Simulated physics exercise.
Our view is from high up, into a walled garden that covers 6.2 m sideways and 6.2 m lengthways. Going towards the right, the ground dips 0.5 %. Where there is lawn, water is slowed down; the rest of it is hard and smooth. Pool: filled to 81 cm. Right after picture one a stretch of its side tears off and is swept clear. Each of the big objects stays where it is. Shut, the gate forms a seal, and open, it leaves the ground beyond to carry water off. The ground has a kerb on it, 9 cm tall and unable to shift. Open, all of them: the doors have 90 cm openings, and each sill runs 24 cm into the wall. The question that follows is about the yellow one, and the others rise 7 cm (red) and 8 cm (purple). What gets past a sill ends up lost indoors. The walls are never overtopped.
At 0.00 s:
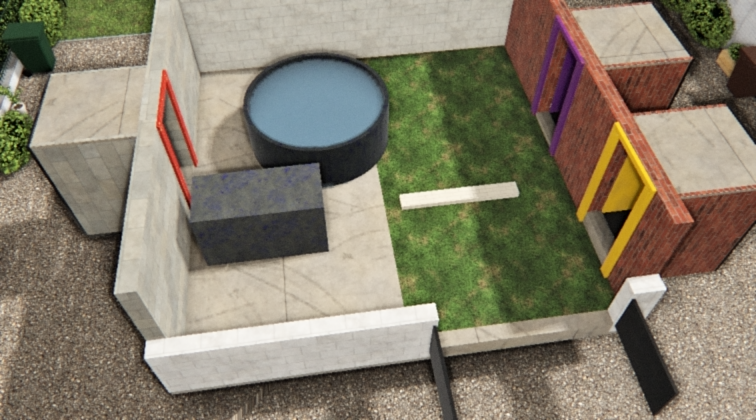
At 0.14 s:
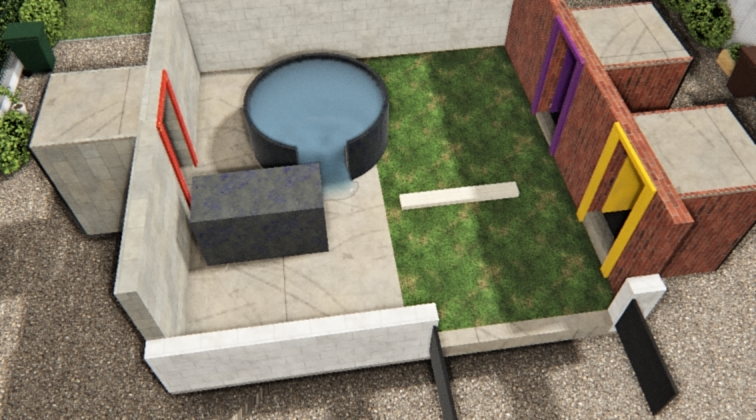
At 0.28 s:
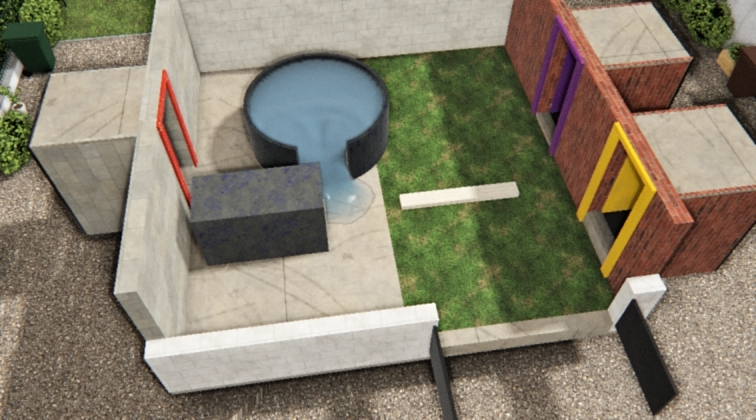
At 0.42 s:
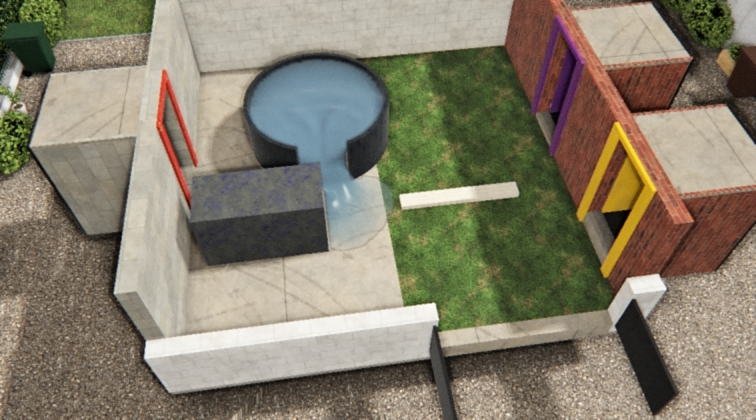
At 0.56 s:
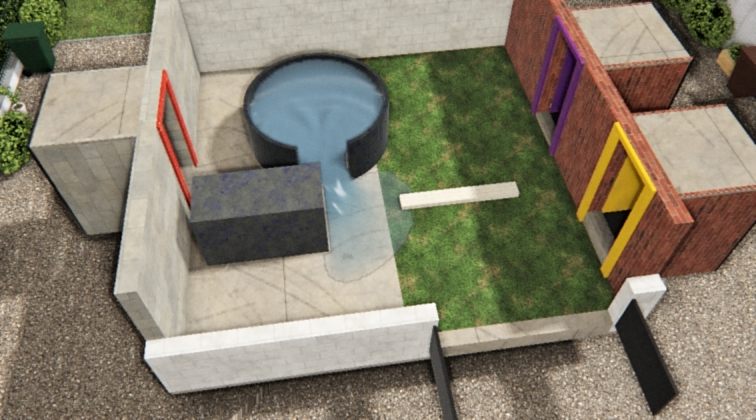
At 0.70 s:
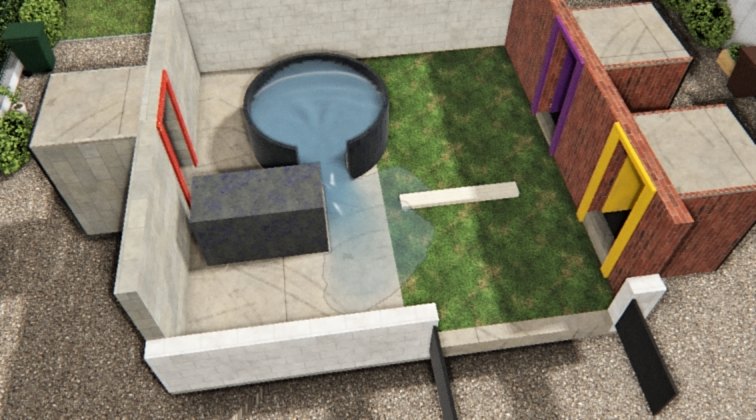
In the video, a round dark-walled pool stands in a walled yard before a gap opens in its near side, and water pours out past a dark block, spreading across the pale paving and onto the lawn's edge.
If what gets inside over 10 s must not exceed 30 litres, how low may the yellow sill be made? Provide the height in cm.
Around 6 cm.
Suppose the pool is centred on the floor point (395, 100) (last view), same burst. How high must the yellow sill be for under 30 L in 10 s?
Then close to 6.5 cm.
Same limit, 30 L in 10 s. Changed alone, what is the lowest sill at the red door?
At the red door it takes roughly 22 centimetres.
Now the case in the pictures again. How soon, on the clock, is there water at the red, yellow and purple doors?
Arrival times - red 0.9 seconds, yellow 3.2 seconds, purple 6.0 seconds.
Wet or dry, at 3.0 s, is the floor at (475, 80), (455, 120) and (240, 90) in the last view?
Point by point, the first is spared, the second spared and the third awash.
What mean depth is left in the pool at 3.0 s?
About 43 cm.
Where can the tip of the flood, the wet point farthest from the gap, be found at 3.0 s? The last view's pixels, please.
Lab note: Front tip approx. at (604, 309).
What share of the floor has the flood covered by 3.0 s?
Around 55 per cent of the floor.
After 1.4 s water covers 25 % of the floor, deepest (64 cm) near (316, 204); it has not reached the yellow door.
After 3.0 s water covers 55 % of the floor, deepest (43 cm) near (316, 204); it has not reached the yellow door.
After 10.0 s water covers 95 % of the floor, deepest (15 cm) near (316, 204); 7 cm at the yellow door, 0 litres in over its 25 cm sill.
At the yellow door as built, the water arrived by 3.2 s and peaked near 10 cm at 4.4 s.
Run again over the same 10 s with other heights there, 37 litres in over 5.5 cm, 11 litres over 7.5 cm. The limit of 30 litres is kept from about 6 cm up.
